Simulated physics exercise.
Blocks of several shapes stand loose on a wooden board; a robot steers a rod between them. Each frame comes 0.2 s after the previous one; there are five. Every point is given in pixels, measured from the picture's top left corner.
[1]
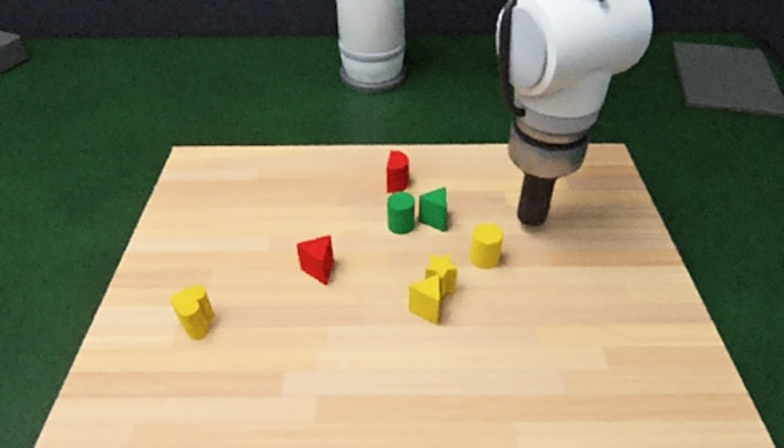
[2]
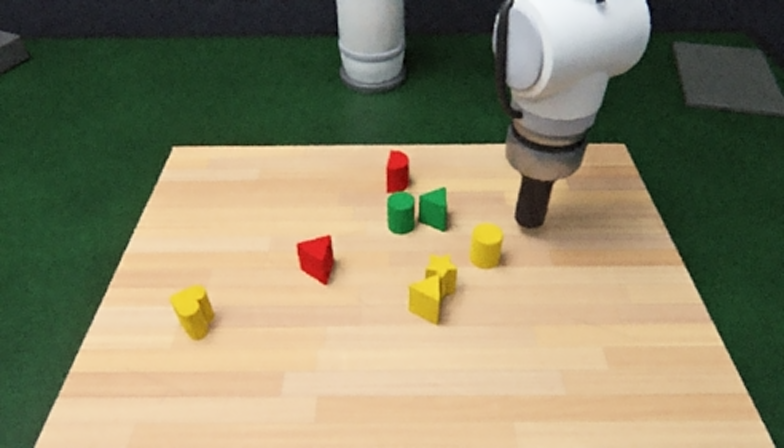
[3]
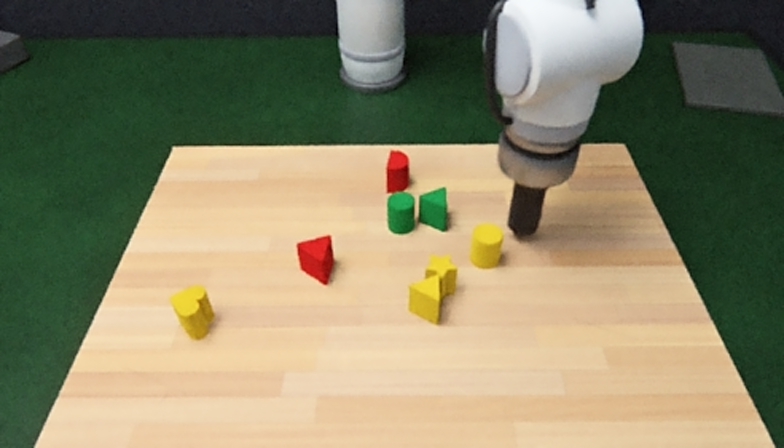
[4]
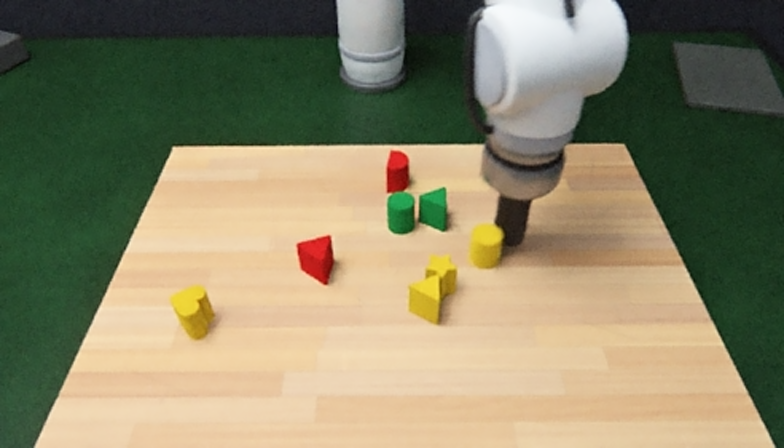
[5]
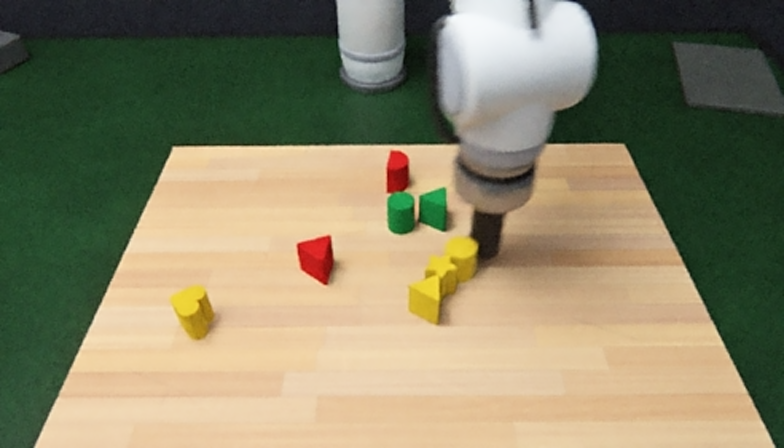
The video shows a robot arm moving a dark rod left and toward the viewer over a wooden board of coloured blocks, then pushing the yellow cylinder left toward the yellow star while the other blocks stay still.
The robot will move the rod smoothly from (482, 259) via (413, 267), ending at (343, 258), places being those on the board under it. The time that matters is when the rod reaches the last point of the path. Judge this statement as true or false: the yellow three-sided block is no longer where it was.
True.
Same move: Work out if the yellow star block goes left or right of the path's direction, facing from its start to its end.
The yellow star block goes left.
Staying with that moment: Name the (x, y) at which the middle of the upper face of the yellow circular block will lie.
My prediction: (382, 261).
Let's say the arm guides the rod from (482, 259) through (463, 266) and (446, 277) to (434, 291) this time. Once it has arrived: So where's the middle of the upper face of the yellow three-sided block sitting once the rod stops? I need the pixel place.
It should be at (422, 303) by then.
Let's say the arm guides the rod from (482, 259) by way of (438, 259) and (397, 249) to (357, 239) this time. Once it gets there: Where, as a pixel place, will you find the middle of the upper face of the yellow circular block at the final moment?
It ends at (406, 250).
On the path given first. One third of the way, rod (437, 258); yellow three-sided block (426, 296), turned 15° anticlockwise; yellow star block (415, 277), turned 75° anticlockwise; yellow circular block (413, 257).
Two thirds of the way, rod (388, 254); yellow three-sided block (426, 297), turned 15° anticlockwise; yellow star block (409, 279), turned 95° anticlockwise; yellow circular block (383, 262).
At the end, rod (342, 248); red three-sided block (313, 247), turned 15° anticlockwise; yellow three-sided block (426, 297), turned 15° anticlockwise; yellow star block (409, 279), turned 95° anticlockwise; yellow circular block (382, 261).
